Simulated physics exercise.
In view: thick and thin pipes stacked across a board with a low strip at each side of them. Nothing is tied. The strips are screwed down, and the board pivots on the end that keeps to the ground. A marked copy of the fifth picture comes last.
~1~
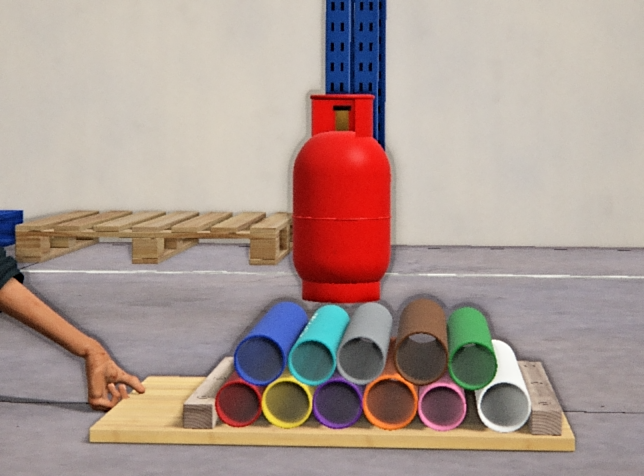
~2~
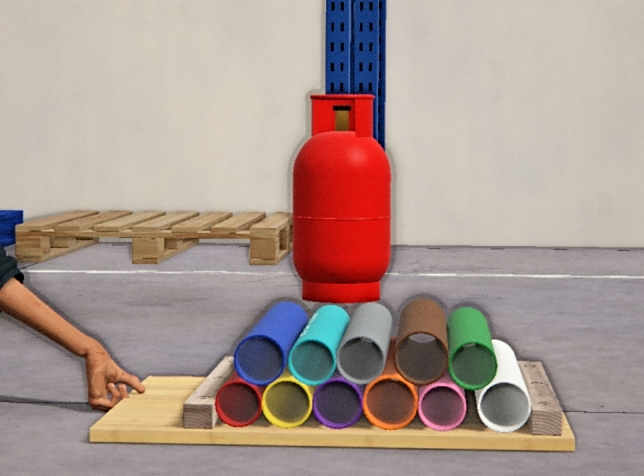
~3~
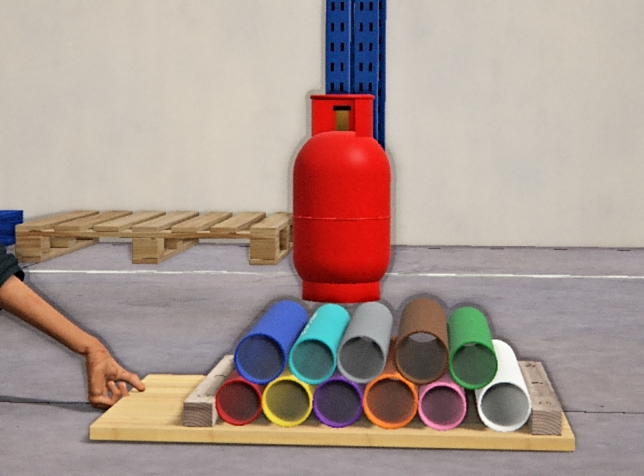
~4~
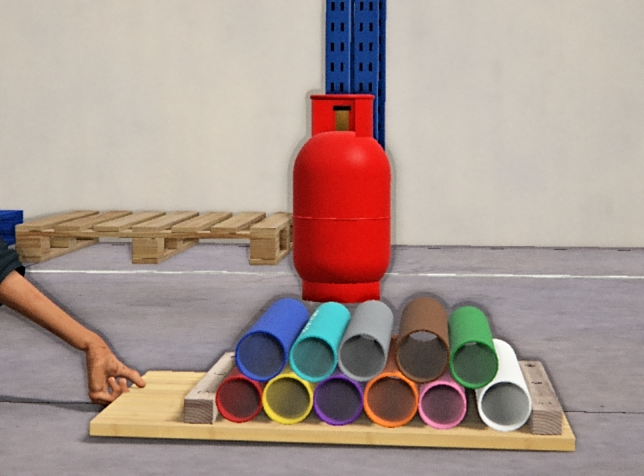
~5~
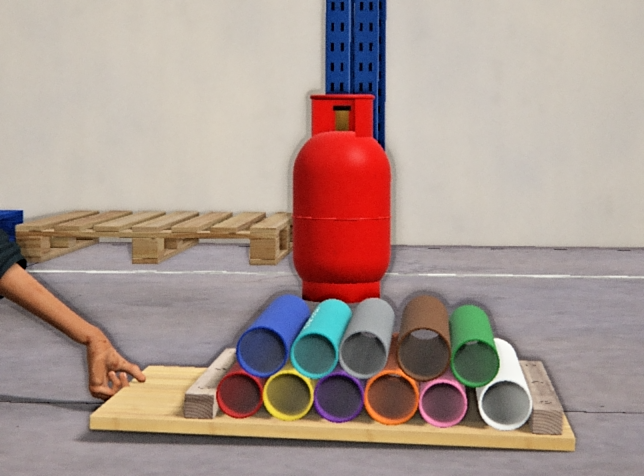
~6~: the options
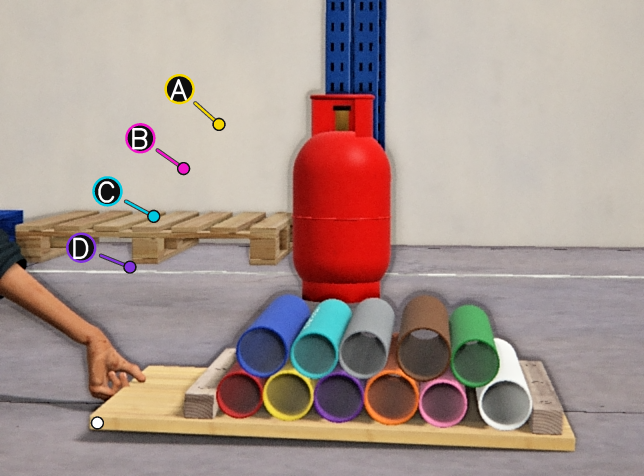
Colourful pipes sit stacked on a board as a hand slightly raises its left end.
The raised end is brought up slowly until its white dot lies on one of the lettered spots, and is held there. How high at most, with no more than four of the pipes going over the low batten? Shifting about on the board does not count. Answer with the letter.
Raise it to C.
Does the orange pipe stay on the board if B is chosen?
Yes, with B.
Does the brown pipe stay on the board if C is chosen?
No, with C.
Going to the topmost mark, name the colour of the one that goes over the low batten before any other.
It is the green one.
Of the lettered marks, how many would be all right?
The number is two.
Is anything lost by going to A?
At A: Yes.
On the marked copy, A at (219, 125); B at (184, 169); C at (154, 217); D at (130, 267); the white dot at (97, 423).
With C. Early on, board at 16°.
Further on, board at 28°.
At the end, board at 28°, two over the low batten (green, brown).
As for the rest, A five over the low batten; B five over the low batten; D two over the low batten (green, brown).
